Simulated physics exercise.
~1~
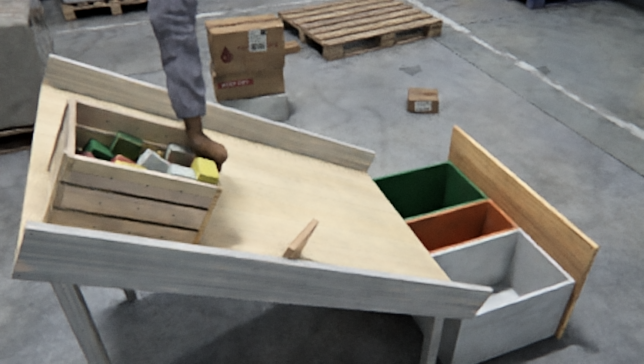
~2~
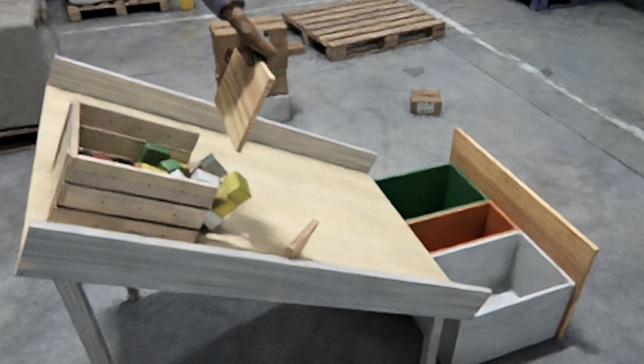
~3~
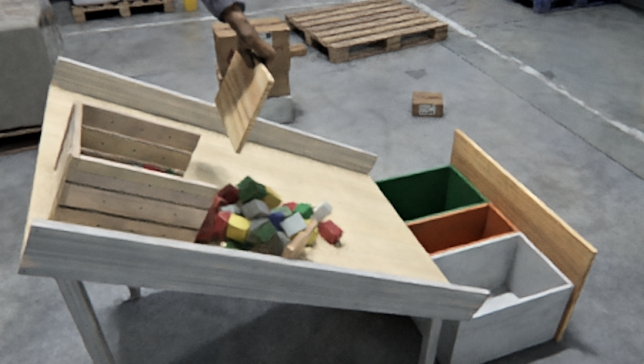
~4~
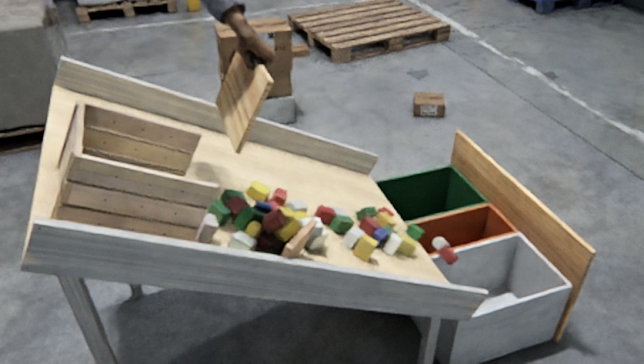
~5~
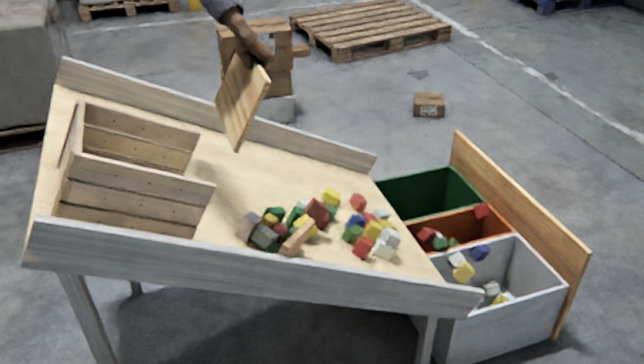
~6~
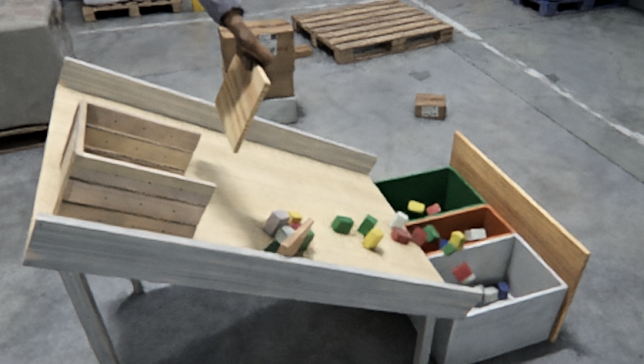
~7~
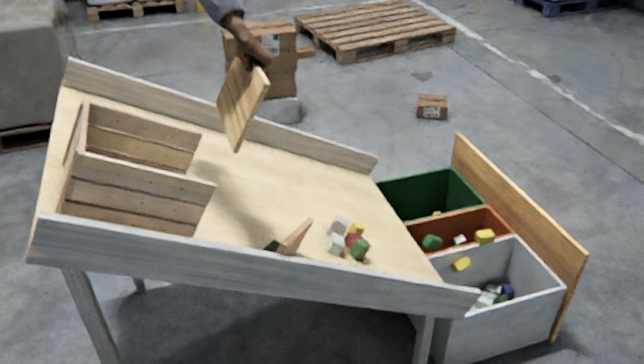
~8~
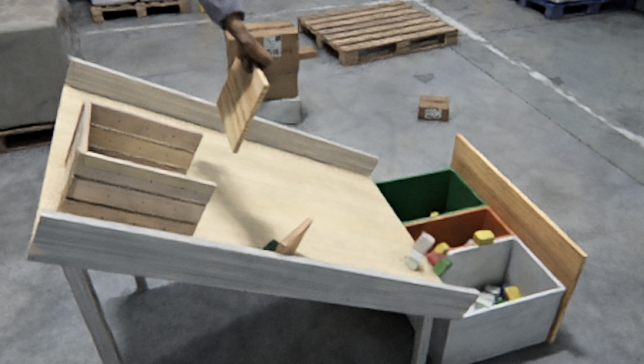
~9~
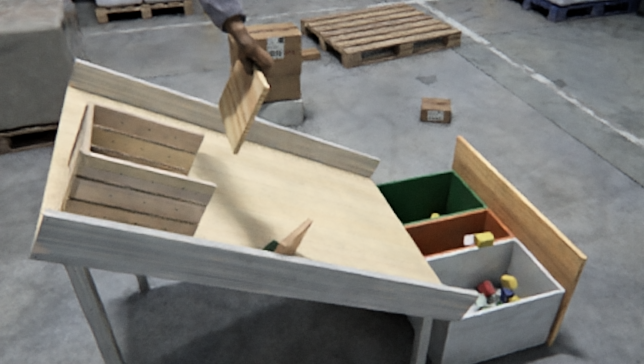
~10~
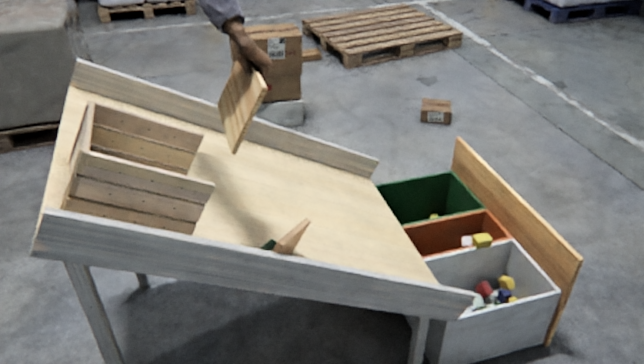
The clip shows a hand lifting a wooden panel from a pen on a sloping table, releasing colourful toy bricks that tumble past a small angled board into green, orange and white containers, while one green brick stays behind against the board.
